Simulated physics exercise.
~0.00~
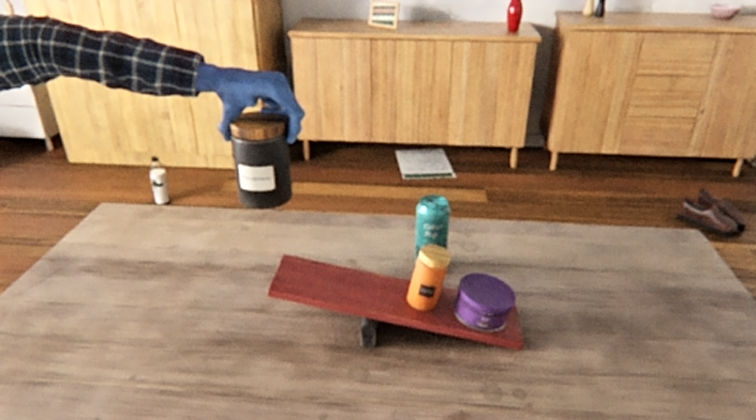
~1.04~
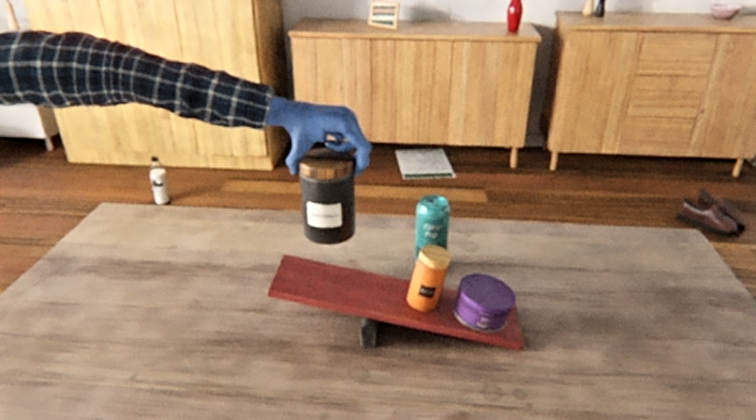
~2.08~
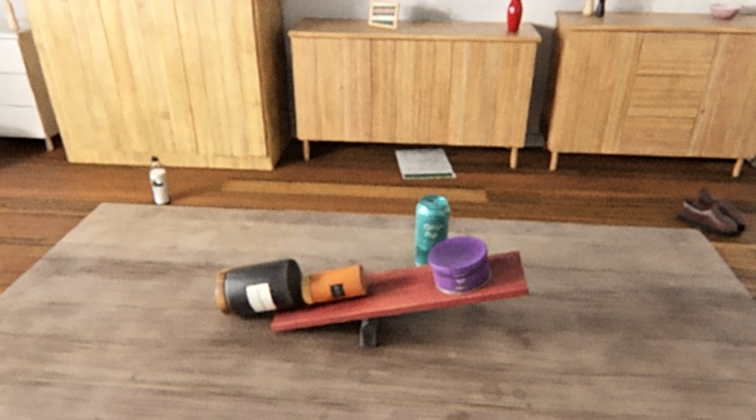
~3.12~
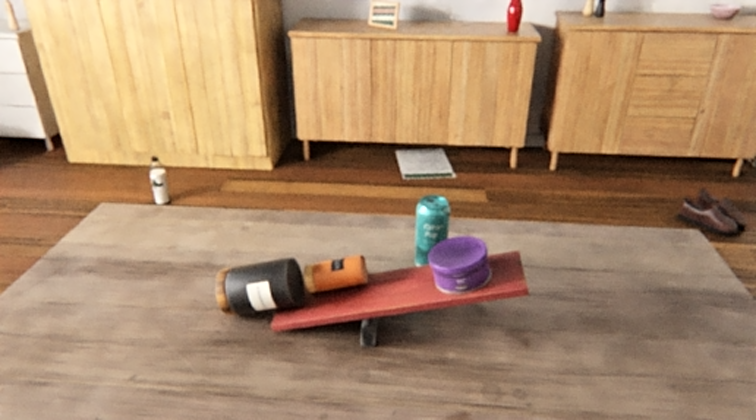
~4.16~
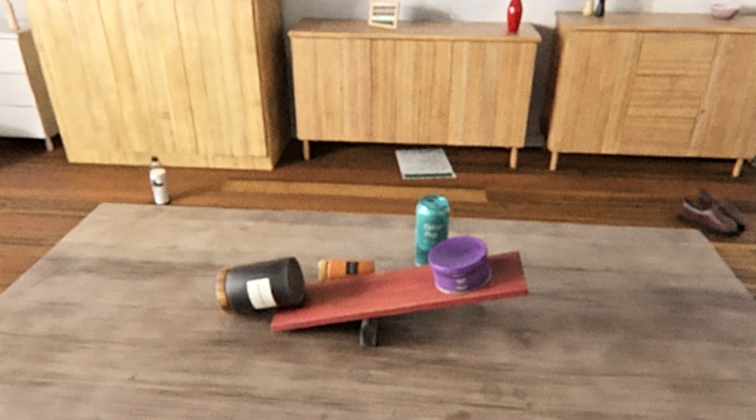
A black jar, held by a blue-gloved hand, was let go above the raised left end of a red plank, which tipped down to the left. The jar and orange shaker ended up on their sides, while the purple tub stayed on the plank.
